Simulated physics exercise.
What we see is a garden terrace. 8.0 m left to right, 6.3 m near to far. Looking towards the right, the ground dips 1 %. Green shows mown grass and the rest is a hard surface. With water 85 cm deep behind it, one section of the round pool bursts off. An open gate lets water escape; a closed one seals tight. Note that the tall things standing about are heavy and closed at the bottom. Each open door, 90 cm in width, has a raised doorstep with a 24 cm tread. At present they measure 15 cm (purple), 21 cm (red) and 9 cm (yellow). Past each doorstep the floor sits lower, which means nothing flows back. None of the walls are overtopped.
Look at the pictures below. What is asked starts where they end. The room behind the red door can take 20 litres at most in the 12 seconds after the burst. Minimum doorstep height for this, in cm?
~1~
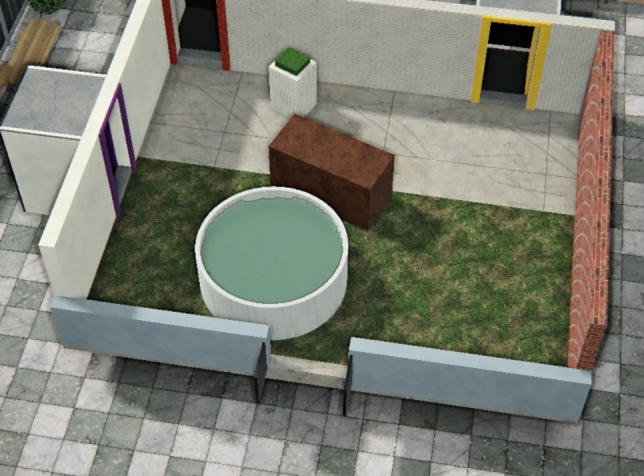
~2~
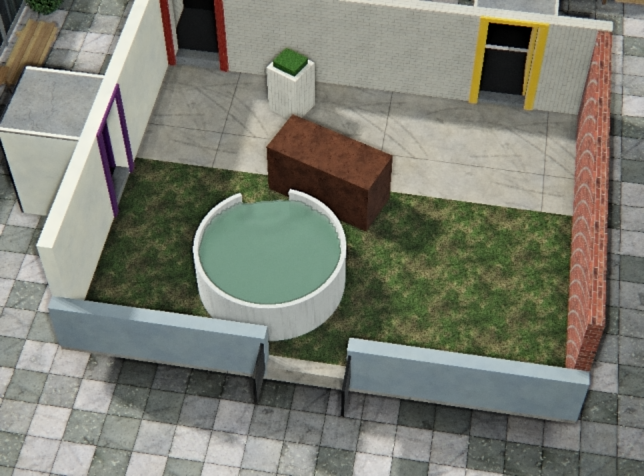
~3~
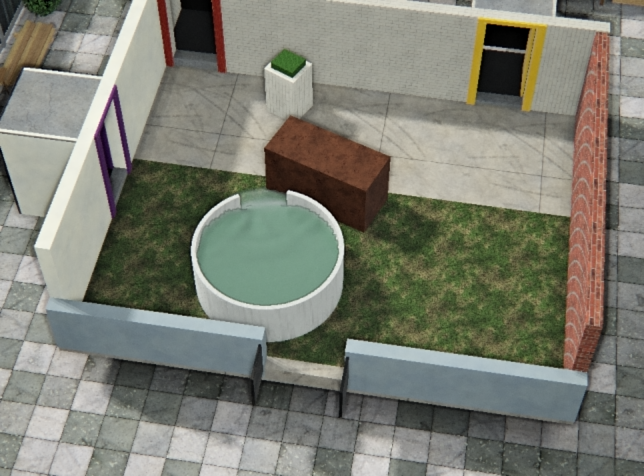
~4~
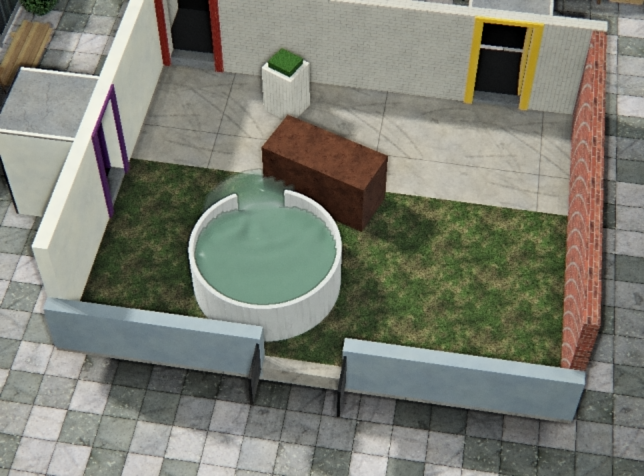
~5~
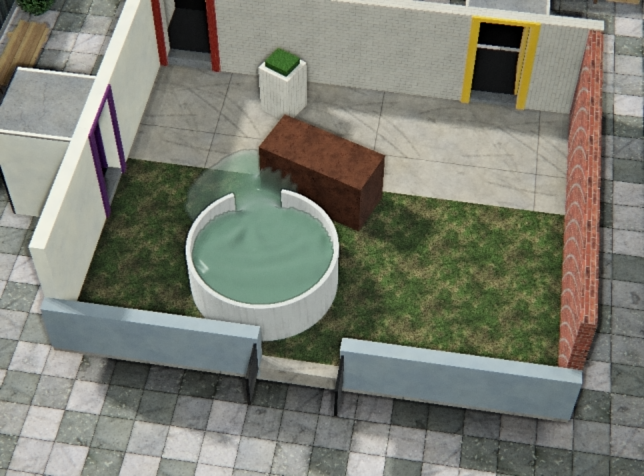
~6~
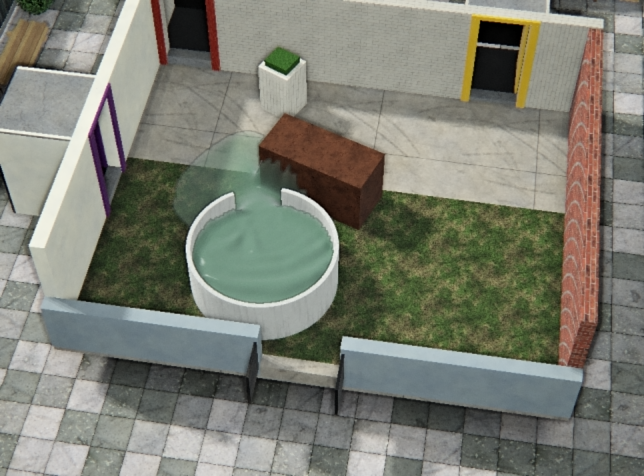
Roughly 30 cm.
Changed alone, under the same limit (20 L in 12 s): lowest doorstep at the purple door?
At purple, roughly 11.5 cm.
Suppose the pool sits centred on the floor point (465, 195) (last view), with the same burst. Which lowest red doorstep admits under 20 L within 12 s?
In that case about 7.5 cm.
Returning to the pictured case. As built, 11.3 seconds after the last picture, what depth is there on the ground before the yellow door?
Roughly 9.0 cm deep.
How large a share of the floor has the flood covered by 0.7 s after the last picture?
I'd say near 20 percent is wet.
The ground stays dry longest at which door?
Yellow.
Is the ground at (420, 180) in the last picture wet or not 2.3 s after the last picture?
By then it is spared.
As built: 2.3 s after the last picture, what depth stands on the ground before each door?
Door depths (cm): Purple = 14, red = 32, yellow = 0.
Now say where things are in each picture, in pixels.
Still water, 85 cm deep, in the round pool at (272, 248); the red door at (196, 28) is dry, in the first picture.
The front is at a hidden place, 0.3 m from the gap on the far side; 0.2 m2 of floor is wet, 85 cm left at the back, in the second picture.
The front is at a hidden place, 0.8 m from the gap on the far side; 0.9 m2 of floor is wet, 85 cm left at the back, in the third picture.
The gap is on the far side, the front 1.3 m out at (257, 171); the back of the round pool holds 85 cm, in the fourth picture.
The front is at (246, 153), 1.7 m from the gap on the far side; 2.4 m2 of floor is wet, 84 cm left at the back, in the fifth picture.
Water pours out on the far side and has run 2.2 m, to (244, 134); about 7 cm deep outside, 77 cm at the back; the red door at (186, 28), 4.2 m from the gap, is still 2.1 m from the nearest water, in the sixth picture.
Then, 0.7 s after the last picture water covers 20 % of the floor, deepest (64 cm) near (277, 199); it has not reached the red door.
Then, 2.3 s after the last picture water covers 45 % of the floor, deepest (43 cm) near (277, 199); 32 cm at the red door, 52 litres in over its 21 cm doorstep.
Then, 11.3 s after the last picture water covers 100 % of the floor, deepest (12 cm) near (277, 199); 9 cm at the red door, 78 litres in over its 21 cm doorstep.
At the red door as built, the water peaked near 37 cm, 1.7 s after the last picture.
With a doorstep of 25 cm, 44 litres would have come in within the 12 s; with 33.5 cm, 9 litres. So under 20 litres takes about 30 cm.
